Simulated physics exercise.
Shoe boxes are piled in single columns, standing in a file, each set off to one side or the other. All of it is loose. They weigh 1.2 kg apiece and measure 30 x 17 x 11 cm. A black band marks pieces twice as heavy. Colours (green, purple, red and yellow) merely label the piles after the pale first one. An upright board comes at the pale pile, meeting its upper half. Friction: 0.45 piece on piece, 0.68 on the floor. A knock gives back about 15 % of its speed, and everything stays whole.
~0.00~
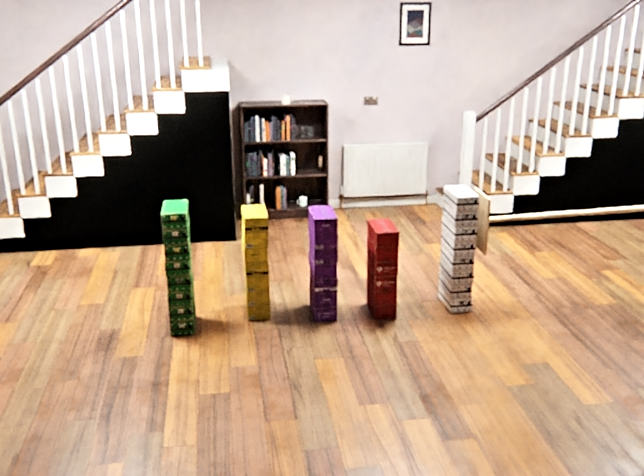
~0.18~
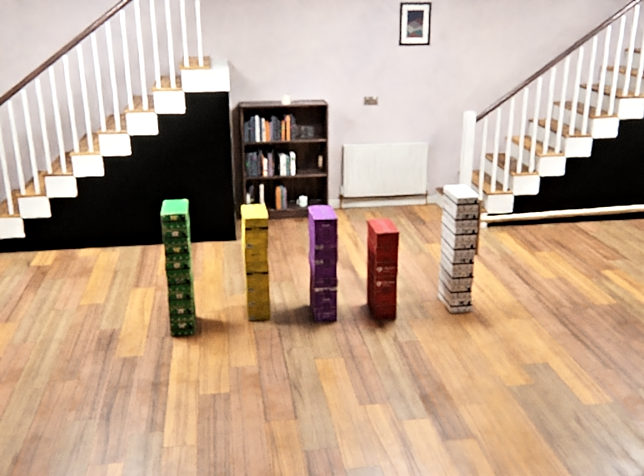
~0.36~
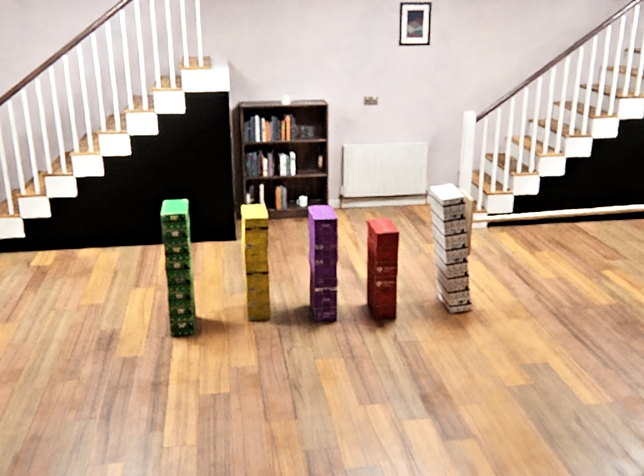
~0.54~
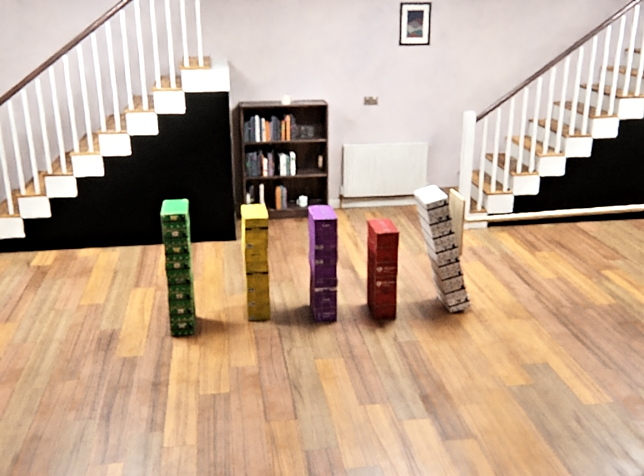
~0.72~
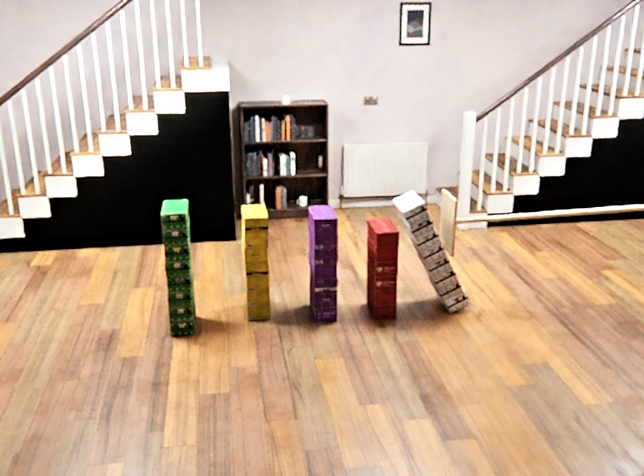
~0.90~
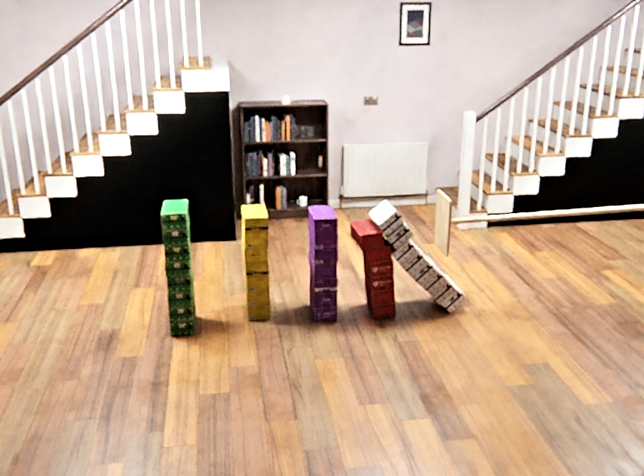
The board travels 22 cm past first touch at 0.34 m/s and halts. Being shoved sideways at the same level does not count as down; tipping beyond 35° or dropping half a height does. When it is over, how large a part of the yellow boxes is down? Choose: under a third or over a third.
Ending down: Over a third.
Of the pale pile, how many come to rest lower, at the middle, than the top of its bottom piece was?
The count is 4.
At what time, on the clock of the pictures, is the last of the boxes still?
Around 4.0 s.
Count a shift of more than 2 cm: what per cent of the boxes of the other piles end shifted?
Shifted: 100 per cent.
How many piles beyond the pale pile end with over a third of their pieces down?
The count is 4.
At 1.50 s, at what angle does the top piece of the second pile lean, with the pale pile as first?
It leans some 20°.
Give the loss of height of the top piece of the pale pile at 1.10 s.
About 25 cm.
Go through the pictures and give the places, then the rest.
In the first picture (places mark the middle of the side facing us), board (488, 220) 7 cm short; top yellow box (256, 225); top red box (388, 240); the rest undisturbed.
In the second picture, board (480, 220) 7 mm short; top yellow box (256, 225).
In the third picture, board (472, 221) 54 mm in, top of the pale pile leaning 7°; top yellow box (256, 225); the rest undisturbed.
In the fourth picture, board (463, 221) 12 cm in, top of the pale pile leaning 14°; top yellow box (256, 225); the rest undisturbed.
In the fifth picture, board (455, 222) 18 cm in, top of the pale pile leaning 25°; top yellow box (256, 225); the rest undisturbed.
In the sixth picture, board (450, 222) 22 cm in, stopped, top of the pale pile leaning 38°; top yellow box (256, 225); top red box (372, 241) leaning 5°; steepest lean 5°, the box at (382, 269); 6 disturbed, none down.
After 1.10 s, 8 of the pale pile down; none of the 7 yellow boxes down (0 of 28 in all colours); top yellow box unmoved; top red box leaning 17°.
After 1.50 s, 8 of the pale pile down; none of the 7 yellow boxes down (12 of 28 in all colours); top yellow box leaning 5°; top red box leaning 17°, 10 cm lower.
After 2.22 s, 8 of the pale pile down; 6 of the 7 yellow boxes down (18 of 28 in all colours); top yellow box leaning 61°, 55 cm lower; top purple box leaning 55°, 43 cm lower.
After 2.96 s, 8 of the pale pile down; 6 of the 7 yellow boxes down (26 of 28 in all colours); top yellow box upside down; top red box on its side.
At rest (4.3 s), 8 of the pale pile down; 6 of the 7 yellow boxes down (26 of 28 in all colours); top yellow box upside down; top green box on its side. That is 86 per cent. As the last picture would show them, middles, top yellow box near (114, 295), top green box near (25, 326).
